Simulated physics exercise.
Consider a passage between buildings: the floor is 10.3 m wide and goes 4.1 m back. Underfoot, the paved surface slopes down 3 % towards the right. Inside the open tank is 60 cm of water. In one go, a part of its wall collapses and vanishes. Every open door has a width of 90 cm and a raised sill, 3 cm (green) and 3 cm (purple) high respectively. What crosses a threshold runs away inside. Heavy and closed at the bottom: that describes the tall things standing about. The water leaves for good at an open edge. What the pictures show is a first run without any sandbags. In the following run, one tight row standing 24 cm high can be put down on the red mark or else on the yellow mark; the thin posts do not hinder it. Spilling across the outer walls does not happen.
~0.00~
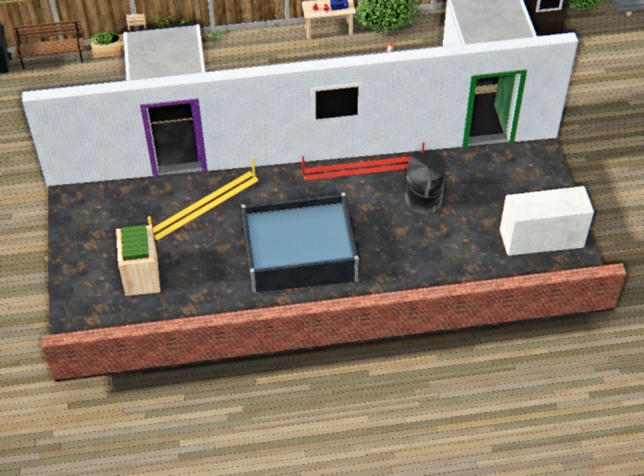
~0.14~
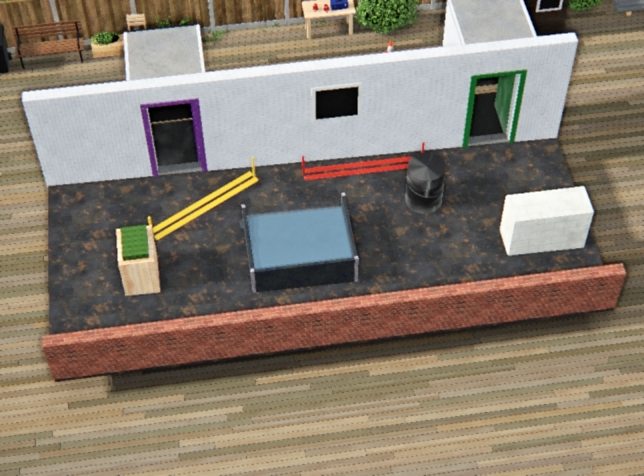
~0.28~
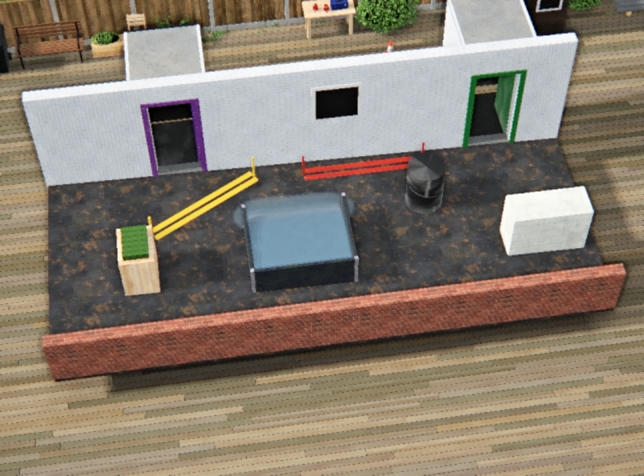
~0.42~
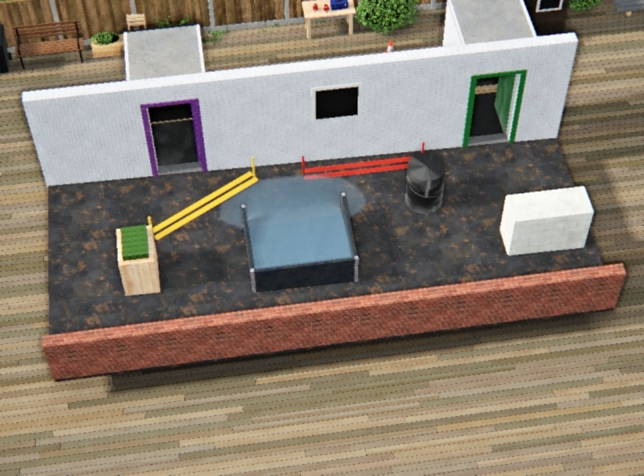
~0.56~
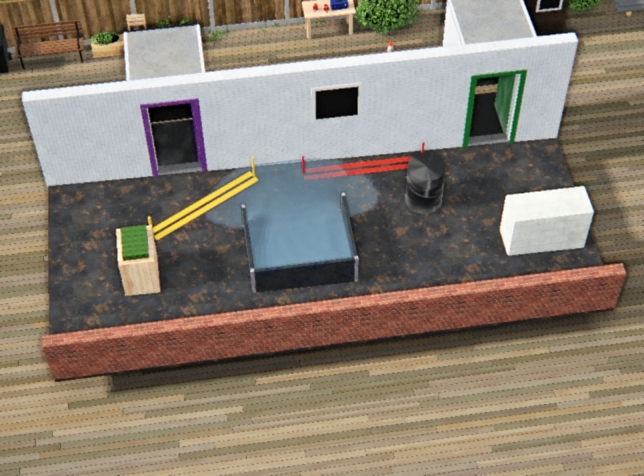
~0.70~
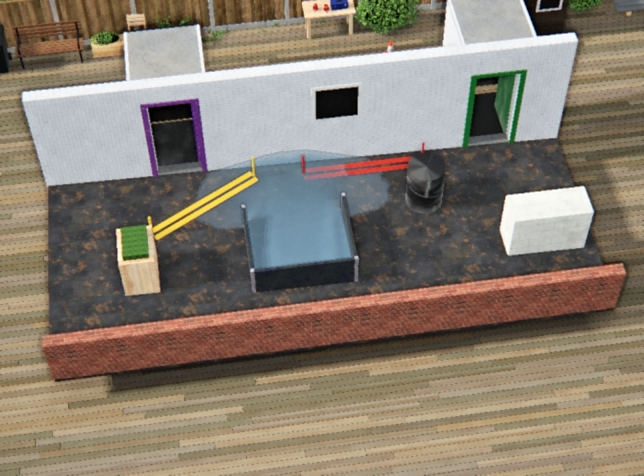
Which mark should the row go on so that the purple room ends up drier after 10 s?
On the yellow mark.
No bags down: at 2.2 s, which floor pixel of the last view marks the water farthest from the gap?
(522, 145).
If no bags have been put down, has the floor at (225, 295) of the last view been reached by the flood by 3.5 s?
Bone dry.
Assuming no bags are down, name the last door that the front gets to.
The green door.
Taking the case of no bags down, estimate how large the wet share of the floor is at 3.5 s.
Roughly 55 percent.
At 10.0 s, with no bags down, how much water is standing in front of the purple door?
The depth there is around 1.5 cm.
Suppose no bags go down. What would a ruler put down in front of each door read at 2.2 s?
In centimetres, green: 5; purple: 9.
After 1.4 s water covers 15 % of the floor and is deepest (41 cm) near (287, 168) in the run without bags; in at the purple door, 0 L with no bags, 1 L with the row on red, 0 L on yellow.
After 2.2 s water covers 25 % of the floor and is deepest (27 cm) near (287, 168) in the run without bags; in at the purple door, 12 L with no bags, 17 L with the row on red, 0 L on yellow.
After 3.5 s water covers 55 % of the floor and is deepest (18 cm) near (405, 189) in the run without bags; in at the purple door, 28 L with no bags, 34 L with the row on red, 2 L on yellow.
After 6.0 s water covers 60 % of the floor and is deepest (9 cm) near (399, 197) in the run without bags; in at the purple door, 34 L with no bags, 38 L with the row on red, 2 L on yellow.
After 10.0 s water covers 55 % of the floor and is deepest (5 cm) near (405, 189) in the run without bags; in at the purple door, 34 L with no bags, 39 L with the row on red, 2 L on yellow.
